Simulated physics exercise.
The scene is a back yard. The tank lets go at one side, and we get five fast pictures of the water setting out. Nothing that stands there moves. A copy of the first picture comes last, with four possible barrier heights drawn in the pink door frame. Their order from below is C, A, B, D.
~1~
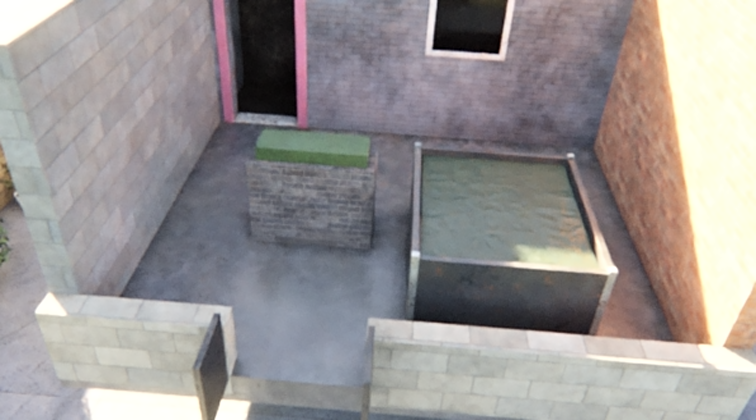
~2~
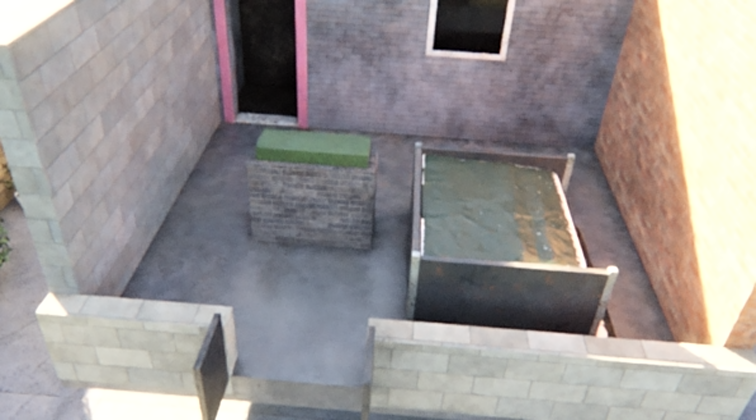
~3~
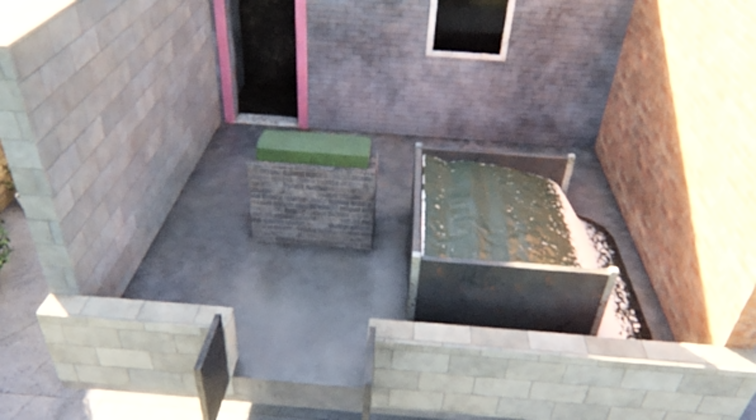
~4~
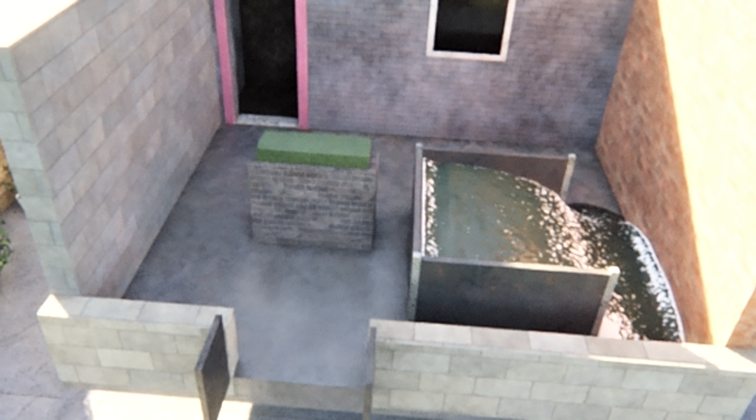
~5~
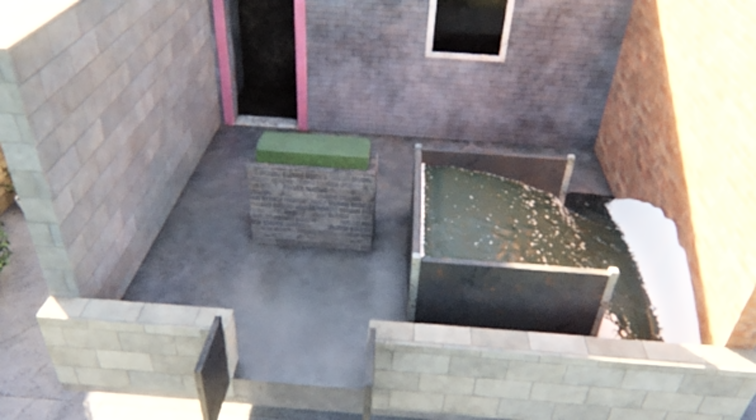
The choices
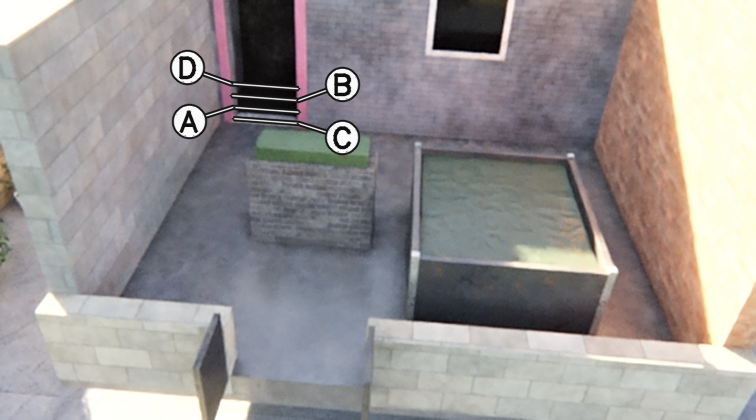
Water pouring out of the open right side of a dark tank and spreading across a walled back yard's ground.
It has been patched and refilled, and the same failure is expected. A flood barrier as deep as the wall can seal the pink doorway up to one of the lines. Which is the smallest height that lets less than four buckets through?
A is the one.
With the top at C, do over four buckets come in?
Yes, it does.
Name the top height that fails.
C it is.
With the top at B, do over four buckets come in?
No, not at all.
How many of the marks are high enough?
Three.
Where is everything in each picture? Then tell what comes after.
The first frame shows water in the tank at rest, its middle at (501, 208); foot of the pink doorway at (266, 124); open gate at (300, 308).
In the second frame, water covers 3 % of the ground, its front hidden from here.
The third frame shows front seen at (632, 311), 7 % of the ground wet.
The fourth frame shows front seen at (605, 212), 12 % of the ground wet.
The fifth frame shows front seen at (614, 199), 13 % of the ground wet.
On the marked copy, A at (265, 109); B at (265, 98); C at (266, 121); D at (264, 86); from the bottom up C, A, B, D.
Choosing A, nothing gets over.
Choosing B, nothing gets over.
Choosing C, some 15 bucketfuls get in.
Choosing D, nothing gets over.
